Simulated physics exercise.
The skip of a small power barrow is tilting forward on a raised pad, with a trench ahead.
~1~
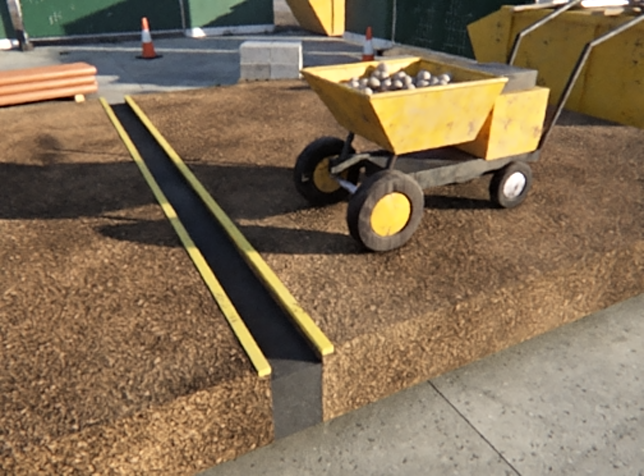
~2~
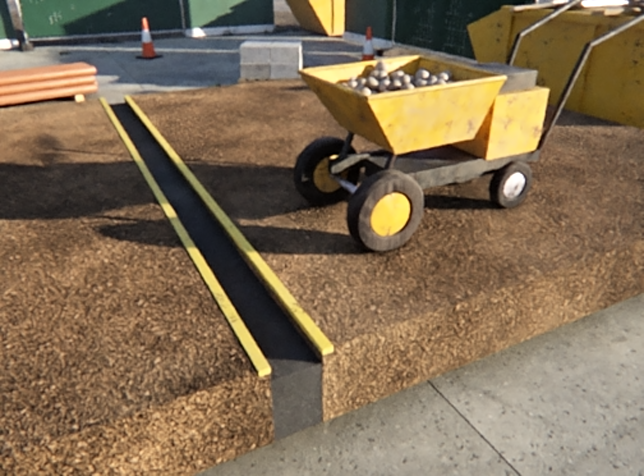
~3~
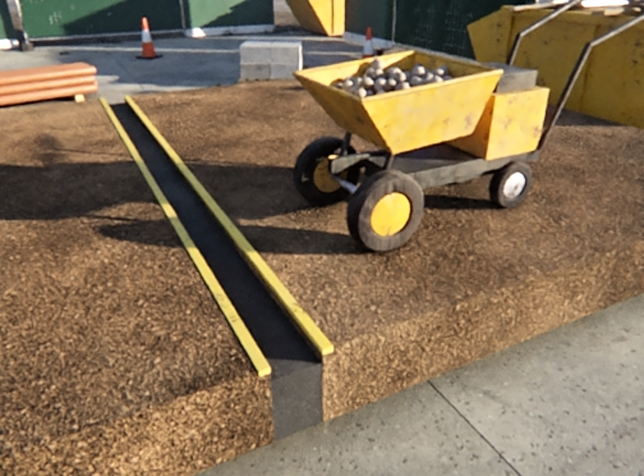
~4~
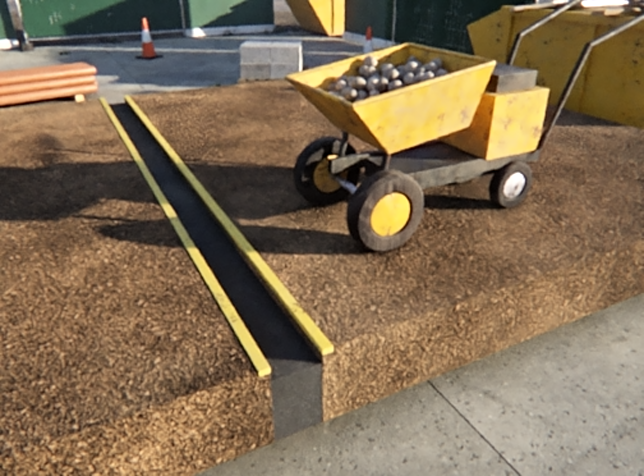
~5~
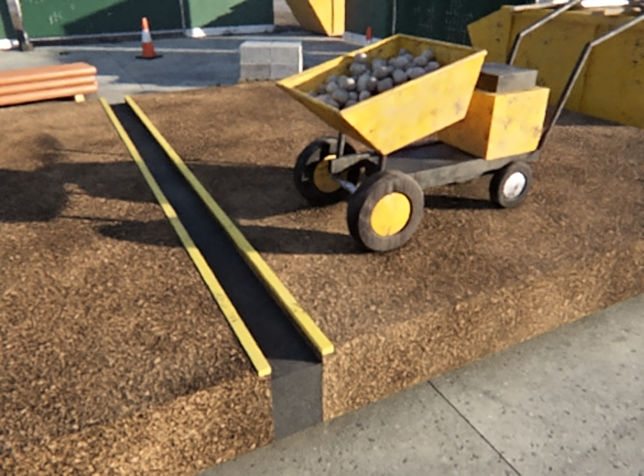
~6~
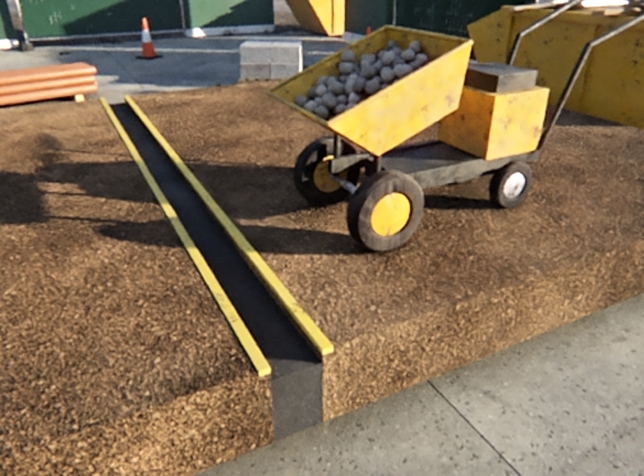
The footage shows a yellow skip of rounded grey stones on a small wheeled barrow, standing on a brown raised pad beside a yellow-edged trench. The skip tilts gradually forward to the left while the wheels stay still.
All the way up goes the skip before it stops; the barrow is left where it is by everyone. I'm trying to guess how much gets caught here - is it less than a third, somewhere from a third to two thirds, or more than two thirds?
I predict the trench will see a third to two thirds of the load.
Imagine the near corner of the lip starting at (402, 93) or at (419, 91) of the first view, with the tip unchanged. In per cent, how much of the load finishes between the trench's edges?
Estimates, in order: 40 % then 30 %.
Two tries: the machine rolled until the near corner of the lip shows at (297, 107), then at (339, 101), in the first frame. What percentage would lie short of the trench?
I'd expect close to 0 per cent and then close to 0 per cent.
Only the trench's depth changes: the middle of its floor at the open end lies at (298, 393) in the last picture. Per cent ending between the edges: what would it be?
70 %.
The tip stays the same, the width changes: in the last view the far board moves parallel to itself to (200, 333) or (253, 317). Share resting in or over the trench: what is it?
I'd put it near 70 in a hundred, then near 30 in a hundred.
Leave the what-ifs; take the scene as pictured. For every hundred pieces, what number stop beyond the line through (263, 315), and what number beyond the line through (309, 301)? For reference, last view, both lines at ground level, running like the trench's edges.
In turn 60 and 90 in a hundred.
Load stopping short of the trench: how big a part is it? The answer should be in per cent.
It works out to close to 5 per cent.
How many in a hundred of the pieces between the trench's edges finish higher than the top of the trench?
Estimate: Close to 55 in a hundred.
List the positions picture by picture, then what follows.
In the first picture, lip of the skip near (369, 98), level; top of the load near (405, 82), river pebbles; first edge of the trench near (294, 305); far edge near (236, 322), the trench under half as wide as the skip, and shallow for its width.
In the second picture, lip of the skip near (367, 98), tipped barely; top of the load near (404, 81).
In the third picture, lip of the skip near (361, 101), tipped barely; top of the load near (416, 83).
In the fourth picture, lip of the skip near (352, 106), tipped a little; top of the load near (409, 79).
In the fifth picture, lip of the skip near (340, 114), tipped a little; top of the load near (413, 73).
In the sixth picture, lip of the skip near (328, 125), tipped clearly; top of the load near (401, 68); first edge of the trench near (294, 305); far edge near (236, 322).
Shortly afterwards, skip tipped steeply; the whole lot in the skip.
Next, skip tipped right over; near two thirds in the skip; only a few short of the trench; near a quarter in or heaped over the trench; a little beyond it; only a few falling.
Some moments later, skip tipped right over; a little in the skip; a little short of the trench; near half in or heaped over the trench; near a third beyond it.
In the end, skip tipped right over; a little in the skip; a little short of the trench; near half in or heaped over the trench; near a third beyond it.
